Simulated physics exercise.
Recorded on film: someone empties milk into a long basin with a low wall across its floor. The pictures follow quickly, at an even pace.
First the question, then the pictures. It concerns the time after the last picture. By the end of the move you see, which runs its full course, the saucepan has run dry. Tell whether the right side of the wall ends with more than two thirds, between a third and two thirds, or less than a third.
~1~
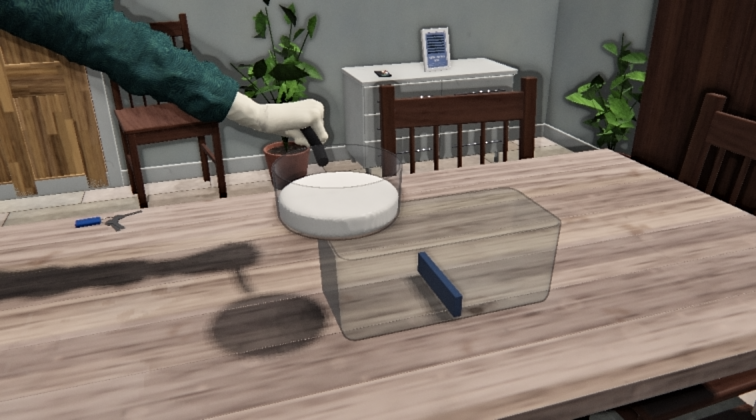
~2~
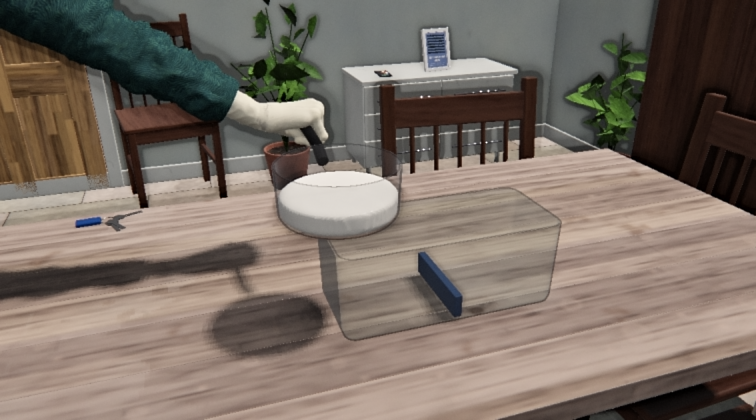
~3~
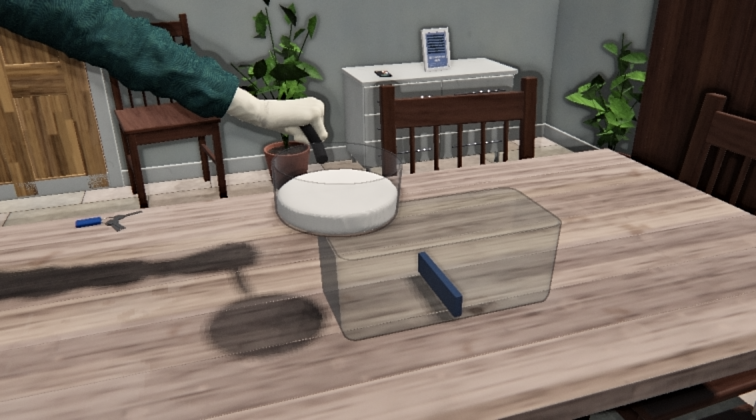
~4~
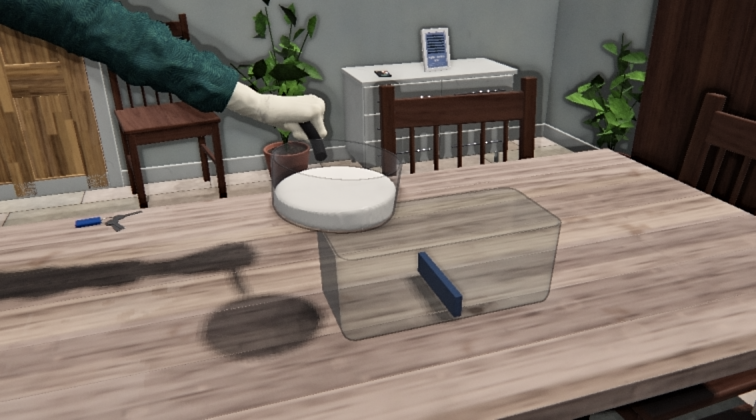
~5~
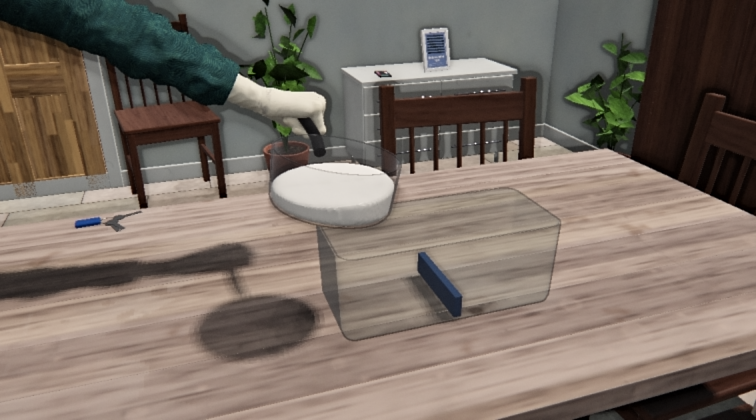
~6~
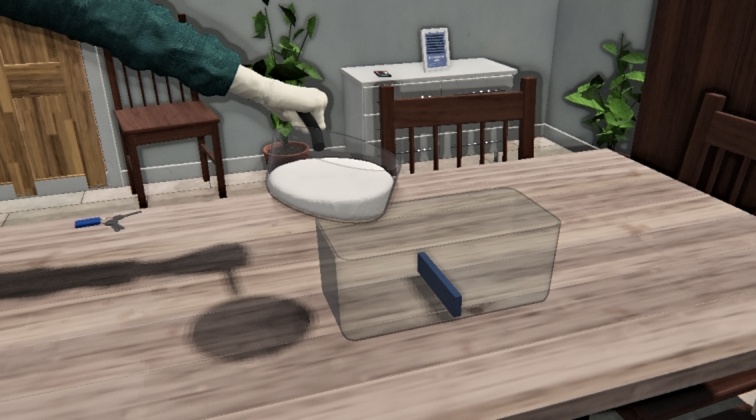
I predict a lot ends up right of the wall, past two thirds.
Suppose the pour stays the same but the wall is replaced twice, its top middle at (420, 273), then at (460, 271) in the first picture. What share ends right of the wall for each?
95 per cent first, then 50 per cent.
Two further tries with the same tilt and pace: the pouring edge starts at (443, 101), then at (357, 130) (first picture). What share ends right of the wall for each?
In turn 70 and 40 in a hundred.
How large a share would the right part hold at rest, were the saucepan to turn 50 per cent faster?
Roughly 75 percent.
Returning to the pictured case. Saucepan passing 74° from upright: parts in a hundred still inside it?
About 60 % remains.
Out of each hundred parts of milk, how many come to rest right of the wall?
90 %.
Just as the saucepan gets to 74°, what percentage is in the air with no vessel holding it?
Around 35 in a hundred, more or less.
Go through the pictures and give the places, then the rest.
It leans 0°; its right rim is at (397, 159); the milk meets the walls at (279, 199) and (393, 184); the long basin's rim runs from (326, 238) to (537, 205); the wall's top is at (439, 274), in the first frame.
It leans 1°; its right rim is at (397, 159); the milk meets the walls at (278, 198) and (393, 183), in the second frame.
It leans 3°; its right rim is at (397, 159); the milk meets the walls at (277, 197) and (392, 181), in the third frame.
It leans 6°; its right rim is at (397, 159); the milk meets the walls at (274, 193) and (390, 178), in the fourth frame.
It leans 11°; its right rim is at (397, 159); the milk meets the walls at (271, 187) and (389, 175), in the fifth frame.
It leans 16°; its right rim is at (396, 159); the milk meets the walls at (269, 180) and (388, 171), in the sixth frame.
A moment on, the saucepan is tipped part way and 62 per cent is still to pour, 2 is left of the wall and 0 right of it.
Next, the saucepan is tipped right over and 12 per cent is still to pour, 5 is left of the wall and 65 right of it.
Then the saucepan is tipped right over and 0 per cent is still to pour, 10 is left of the wall and 87 right of it.
Later the saucepan is tipped right over and 0 per cent is still to pour, 11 is left of the wall and 88 right of it.
At rest 11 per cent lies left of the wall, 88 right of it and 1 outside.
